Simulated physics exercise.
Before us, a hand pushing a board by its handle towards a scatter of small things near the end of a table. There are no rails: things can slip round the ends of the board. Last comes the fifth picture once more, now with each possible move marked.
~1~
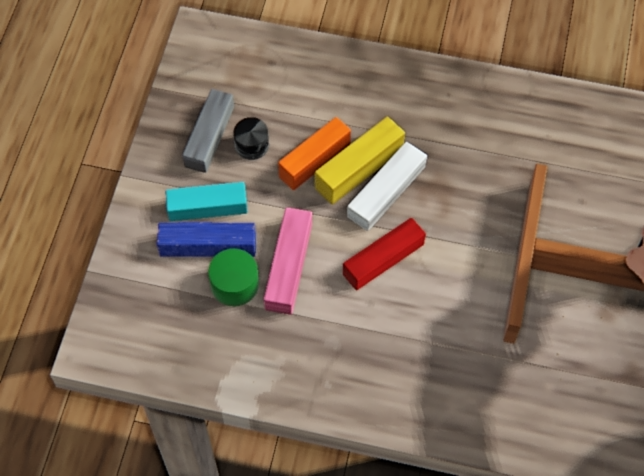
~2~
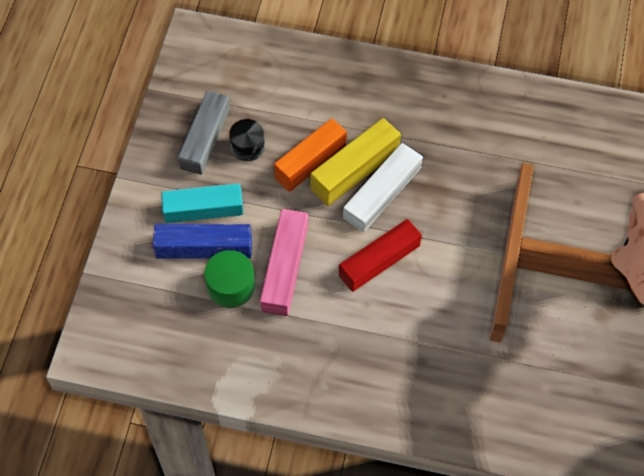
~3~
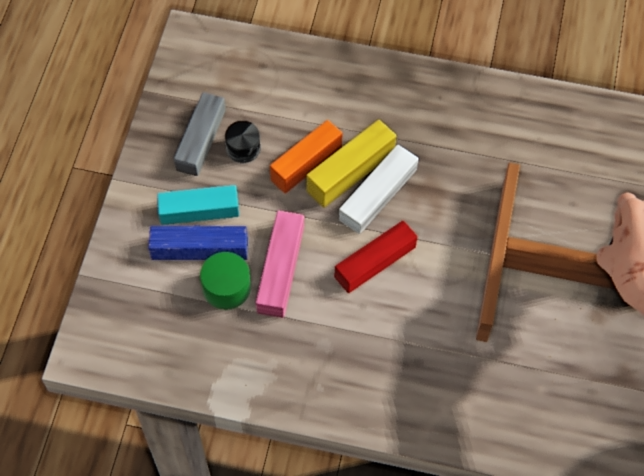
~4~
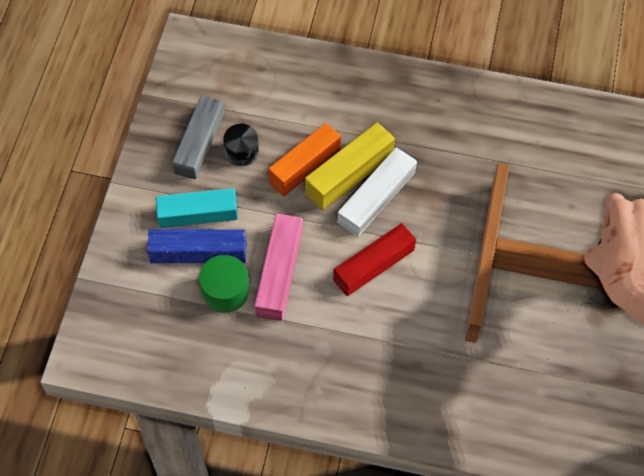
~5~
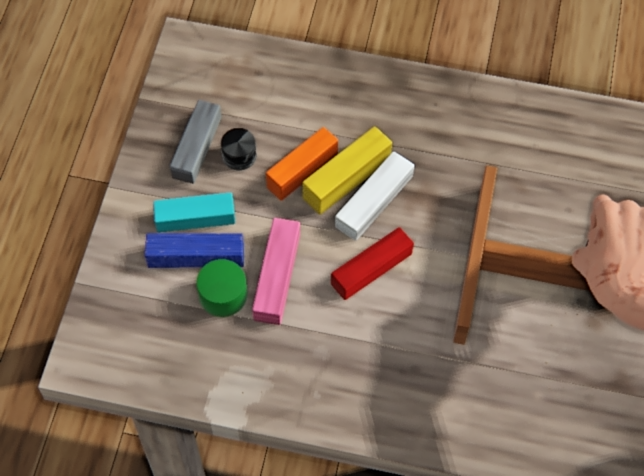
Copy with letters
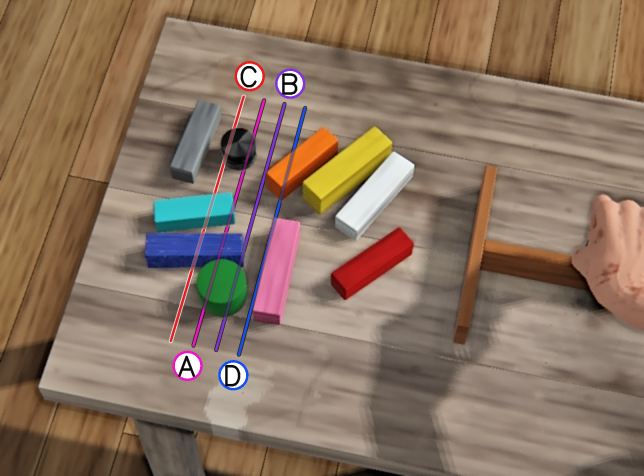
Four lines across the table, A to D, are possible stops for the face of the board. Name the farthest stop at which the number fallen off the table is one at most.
It should halt at C.
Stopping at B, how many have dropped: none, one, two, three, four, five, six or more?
In all, none.
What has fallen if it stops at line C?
The grey stick.
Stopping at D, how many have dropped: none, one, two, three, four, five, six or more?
In all, none.
On the marked copy, A at (231, 216); B at (252, 220); C at (209, 212); D at (274, 225).
Taking C. A third of the way, board (380, 225); yellow stick (339, 166); red stick (348, 264).
Two thirds of the way, board (284, 206); grey stick (171, 133); black tin (200, 135).
When it is over, board (212, 192); grey stick over the edge; blue bar (98, 227); one fallen.
As for the rest, A is within the limit but short; B is within the limit but short; D is within the limit but short.
